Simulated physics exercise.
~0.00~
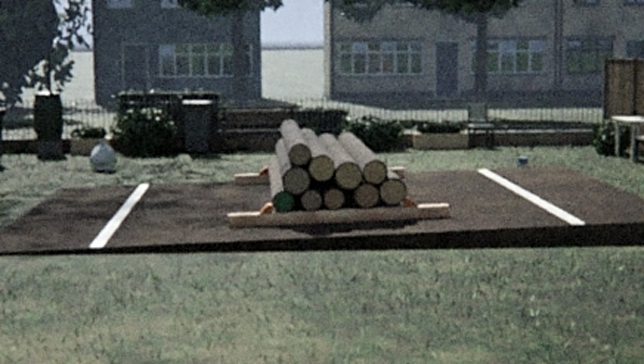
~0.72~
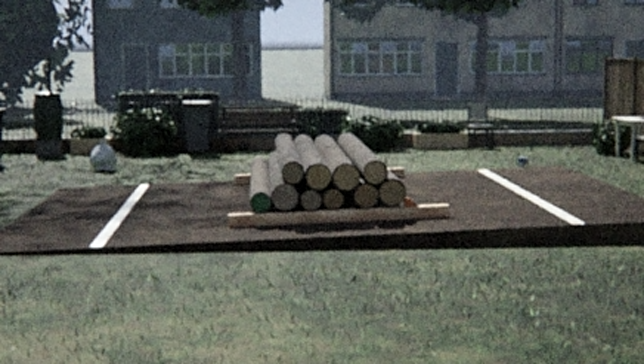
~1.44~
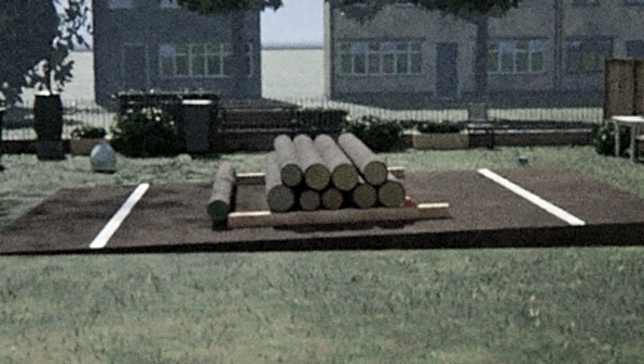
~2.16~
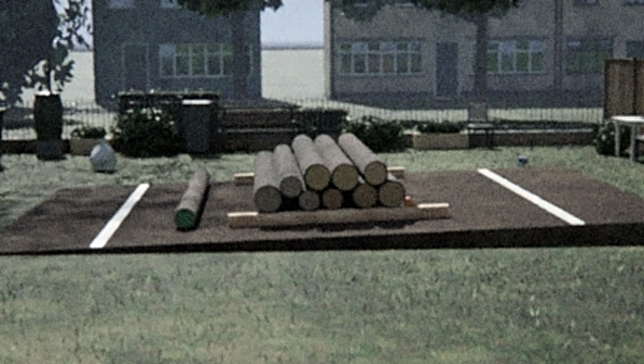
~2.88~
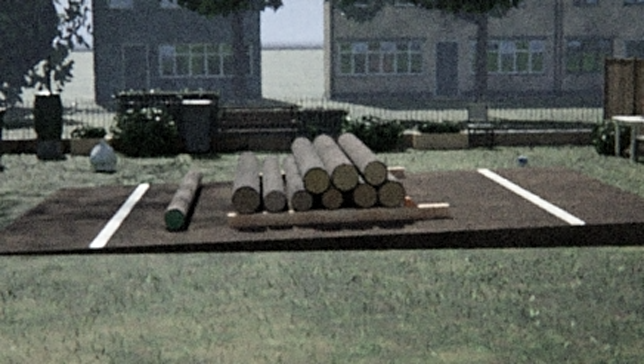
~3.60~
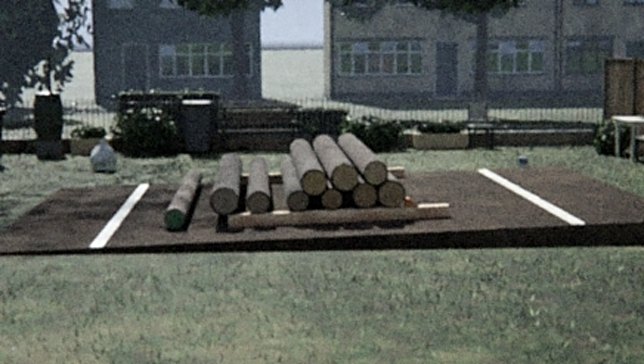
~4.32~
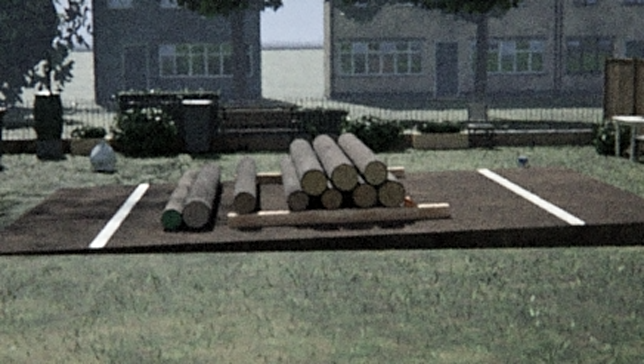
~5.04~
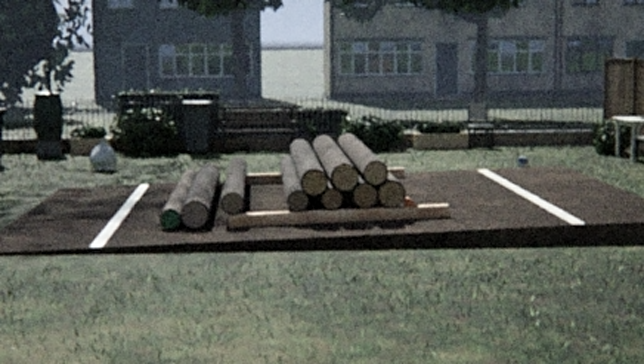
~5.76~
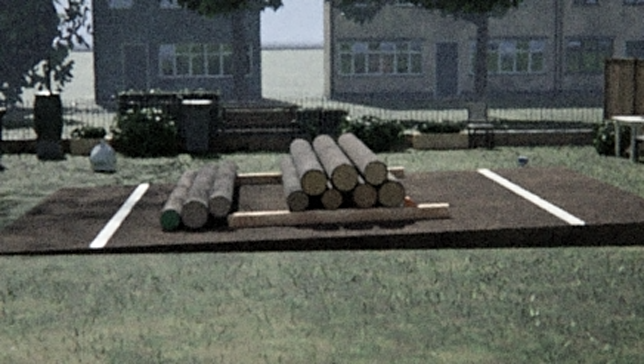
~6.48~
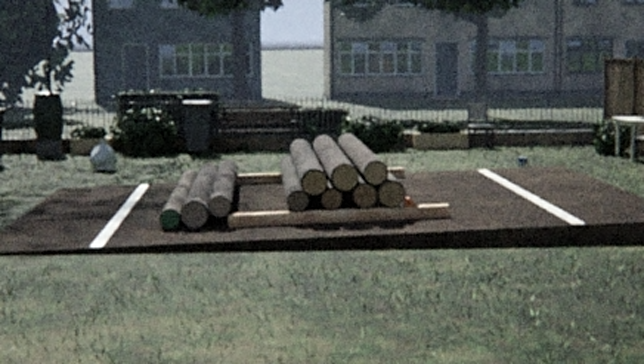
At first, a stack of timber poles sits end-on across low bearers on a dark soil pad, with a green-ended pole at its lower left and a white line on each side. Once the left chock is gone, the green pole rolls left, drops off the bearers and slows on the soil. The left side of the stack then slumps, and a second pole rolls off to lie beside the green one. A third follows and settles against them. Finally, the three rest side by side short of the left line, while the others remain stacked.
